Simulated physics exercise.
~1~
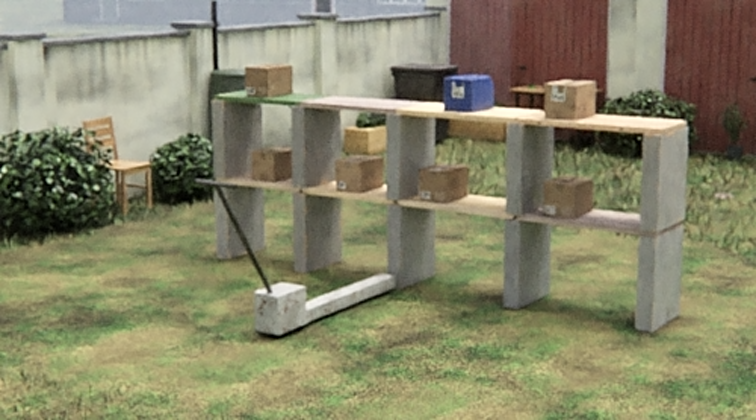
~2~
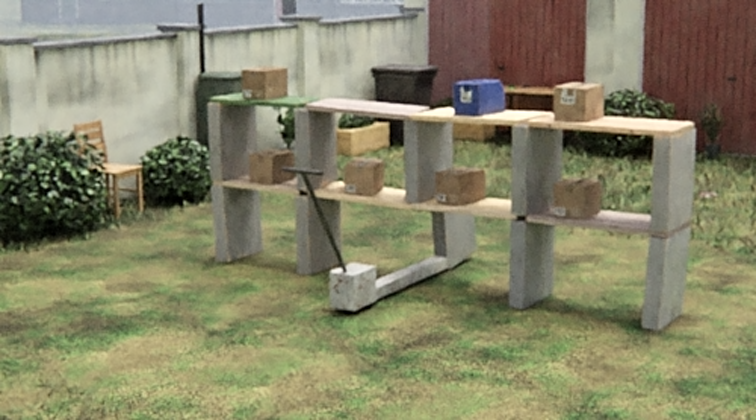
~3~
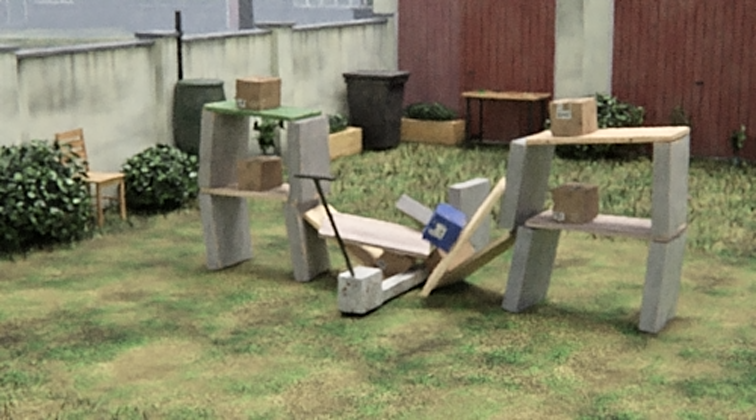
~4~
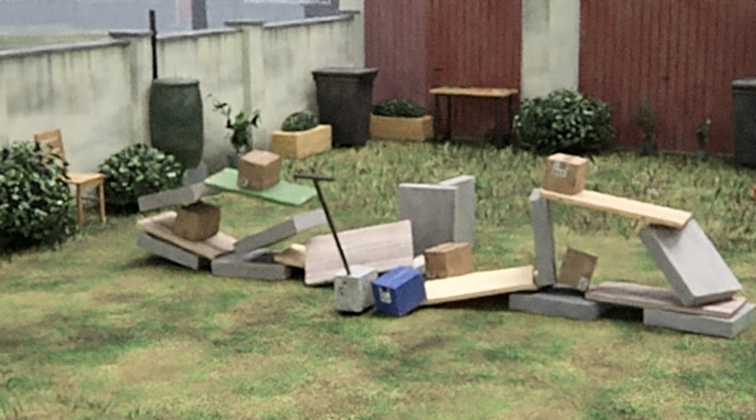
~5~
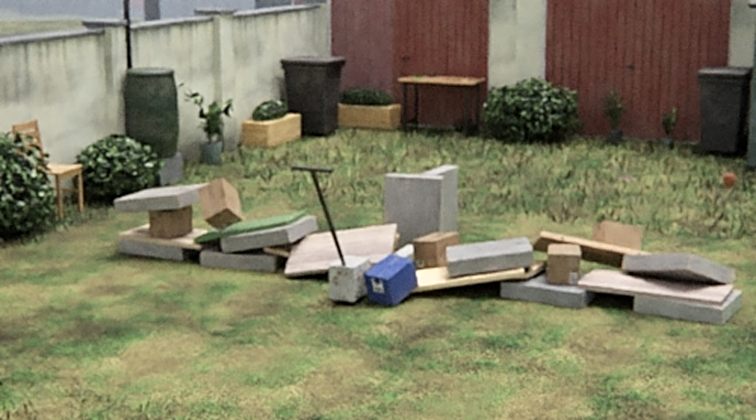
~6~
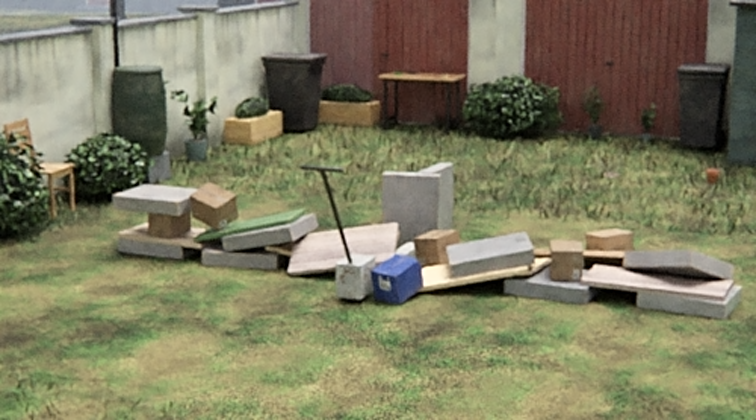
In a walled garden, a jack knocks a loaded two-tier shelf into a low heap.
